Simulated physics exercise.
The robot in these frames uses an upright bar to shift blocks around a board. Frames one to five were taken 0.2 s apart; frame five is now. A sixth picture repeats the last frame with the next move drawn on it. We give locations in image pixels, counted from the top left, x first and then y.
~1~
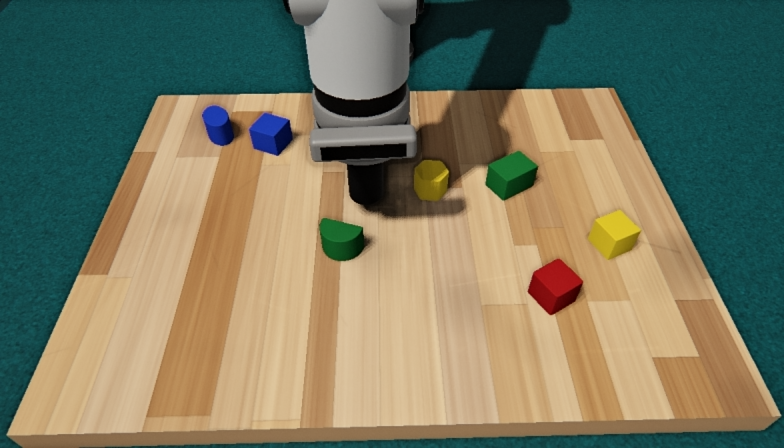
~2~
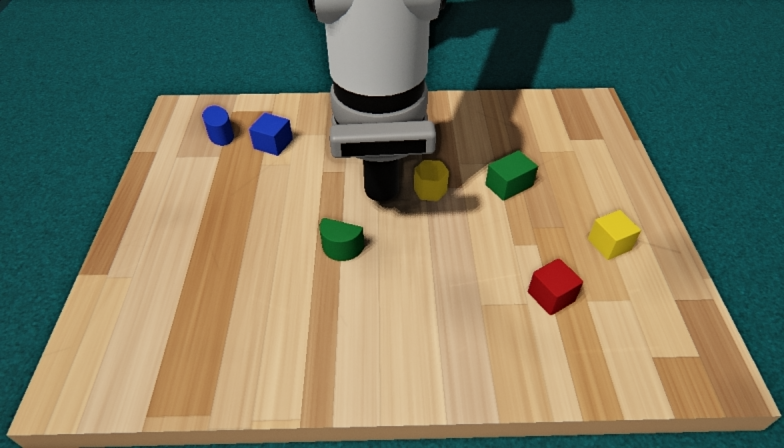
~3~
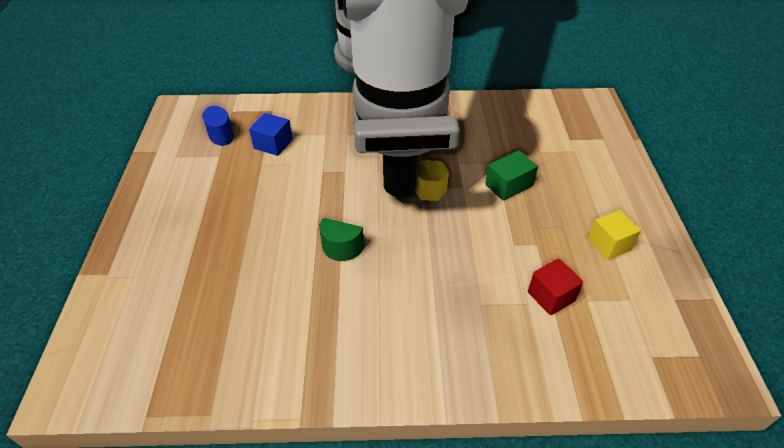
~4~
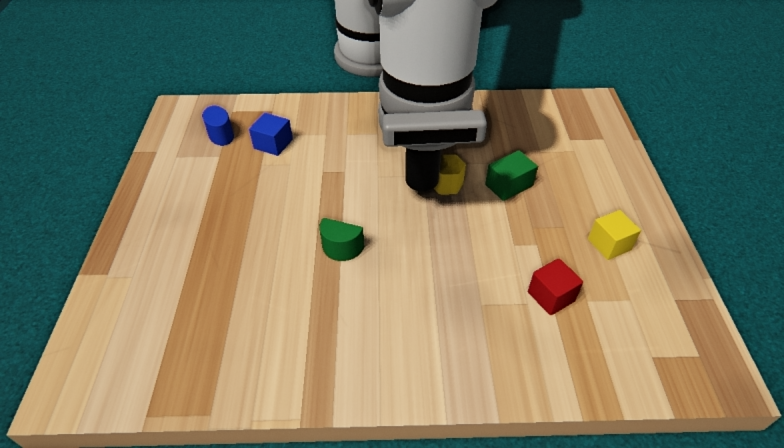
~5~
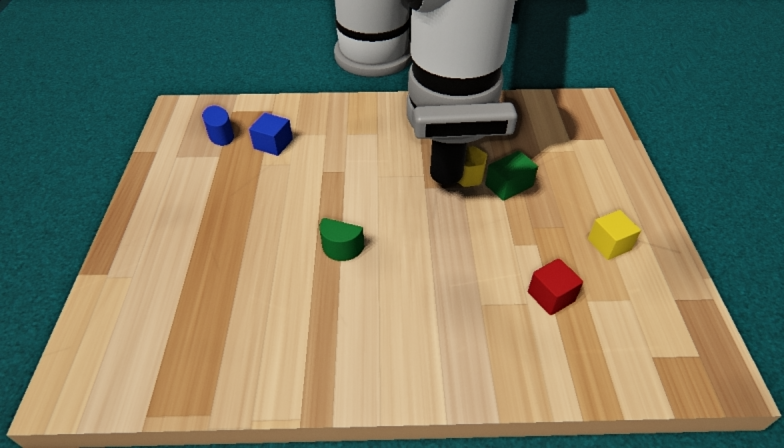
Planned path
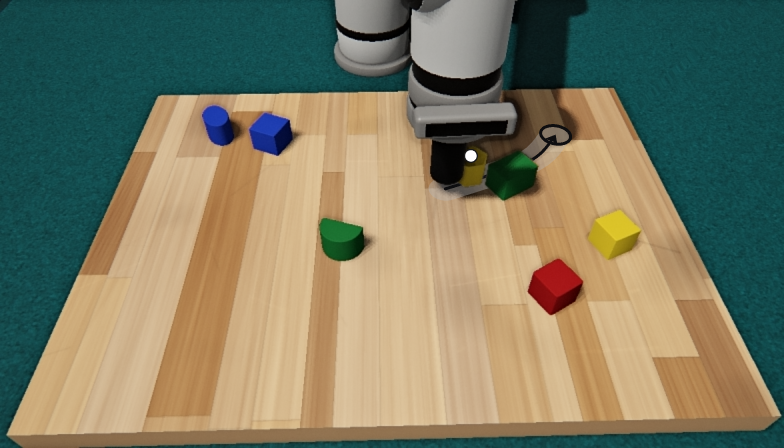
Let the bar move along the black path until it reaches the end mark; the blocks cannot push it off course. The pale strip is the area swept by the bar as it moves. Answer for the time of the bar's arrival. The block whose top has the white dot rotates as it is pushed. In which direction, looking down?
Turns anticlockwise.
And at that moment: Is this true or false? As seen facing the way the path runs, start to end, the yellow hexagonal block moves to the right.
That claim is false.
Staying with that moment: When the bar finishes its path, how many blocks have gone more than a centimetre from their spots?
It moves two blocks.
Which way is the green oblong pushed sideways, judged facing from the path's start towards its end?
Measured against the direction from start to end, the green oblong shifts toward the right-hand side.
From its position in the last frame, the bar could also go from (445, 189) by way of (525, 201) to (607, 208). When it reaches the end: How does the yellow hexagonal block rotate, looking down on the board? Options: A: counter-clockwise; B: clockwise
A - counter-clockwise.
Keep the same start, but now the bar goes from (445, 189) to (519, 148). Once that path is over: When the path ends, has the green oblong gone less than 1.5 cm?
I'd say yes.
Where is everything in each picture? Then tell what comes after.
Bar's lower end at (366, 194); yellow hexagonal block at (432, 170); green oblong at (514, 165), in the first frame.
Bar at (382, 191); blocks still, in the second frame.
Bar at (400, 187); blocks still, in the third frame.
Bar at (422, 181); yellow hexagonal block at (449, 164), in the fourth frame.
Bar at (446, 175); yellow hexagonal block at (471, 156); green oblong at (514, 165), in the fifth frame.
Drawn move, from (445, 189) through (491, 175) and (533, 159) to (556, 135); the dot is on the yellow hexagonal block.
On the path given first. One third of the way, bar at (495, 160); yellow hexagonal block at (515, 139), turned 15° anticlockwise; green oblong at (536, 164), turned 20° clockwise.
Two thirds of the way, bar at (537, 145); yellow hexagonal block at (547, 121), turned 50° anticlockwise; green oblong at (558, 163), turned 85° clockwise.
At the end, bar at (559, 121); yellow hexagonal block at (557, 98), turned 95° anticlockwise; green oblong at (558, 163), turned 85° clockwise.
